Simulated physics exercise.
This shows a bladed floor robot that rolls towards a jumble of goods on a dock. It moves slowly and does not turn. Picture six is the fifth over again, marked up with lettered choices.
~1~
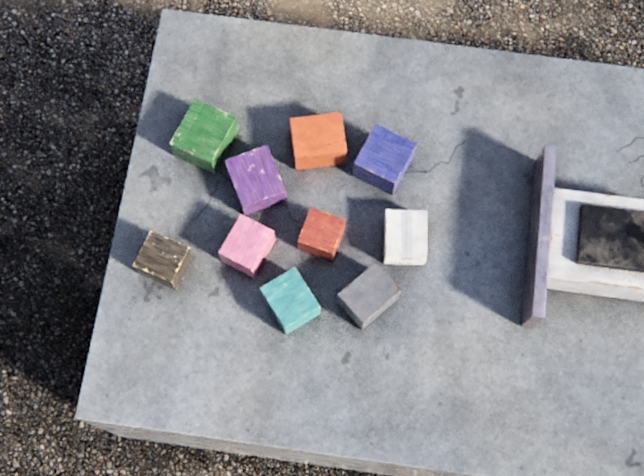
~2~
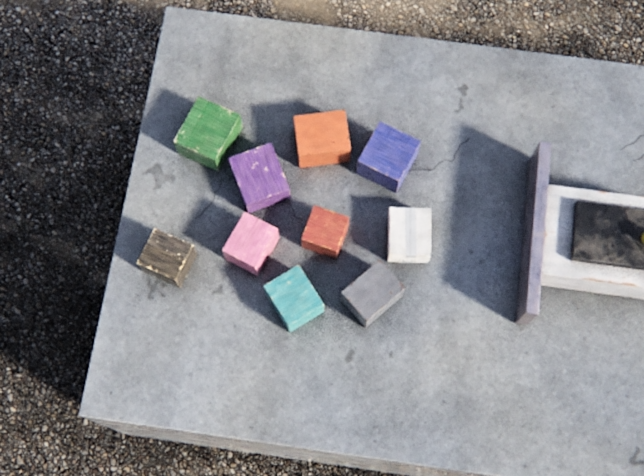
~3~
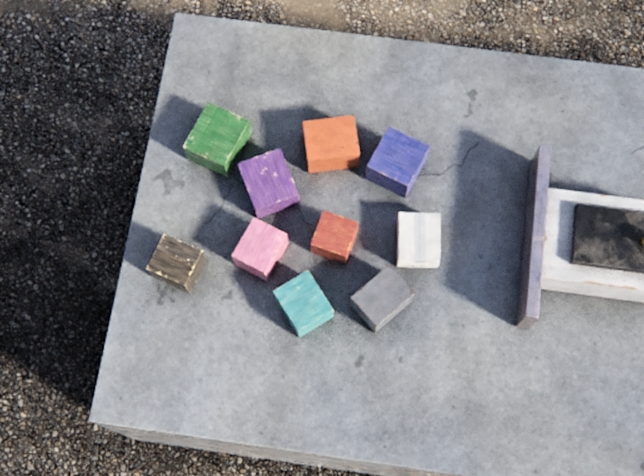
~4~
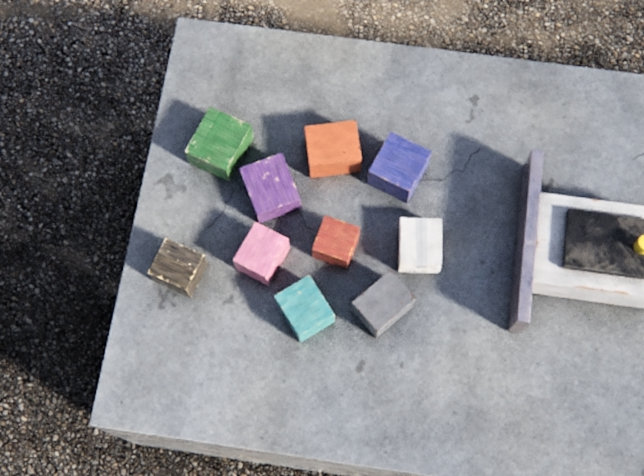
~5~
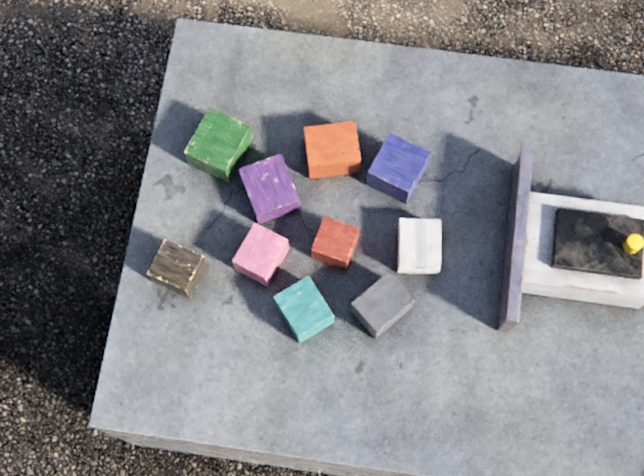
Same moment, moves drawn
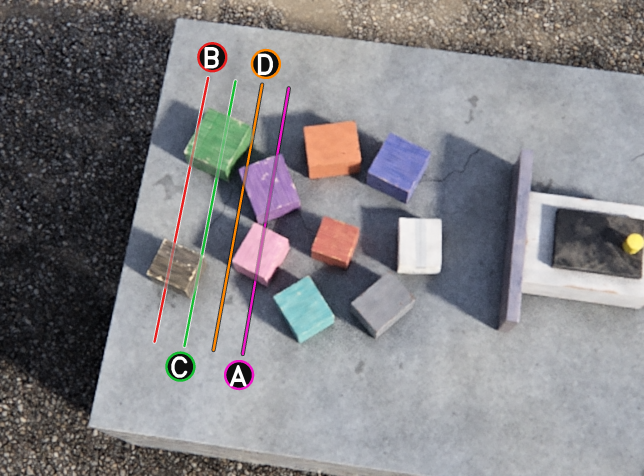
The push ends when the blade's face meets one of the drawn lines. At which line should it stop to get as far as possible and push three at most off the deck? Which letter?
As far as mark C.
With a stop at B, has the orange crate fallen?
Yes.
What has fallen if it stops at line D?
It is the green crate.
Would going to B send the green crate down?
Yes.
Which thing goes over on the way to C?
It is the green crate.
On the copy, A at (267, 215); B at (183, 204); C at (211, 208); D at (239, 211).
On C. First, robot (478, 227); grey crate (359, 306); blue crate (384, 169).
Then, robot (367, 212); green crate (185, 134); black crate (162, 277).
Finally, robot (279, 200); green crate over the edge; orange crate (154, 117); one fallen.
By contrast, A is within the limit but short; B drops four; D is within the limit but short.
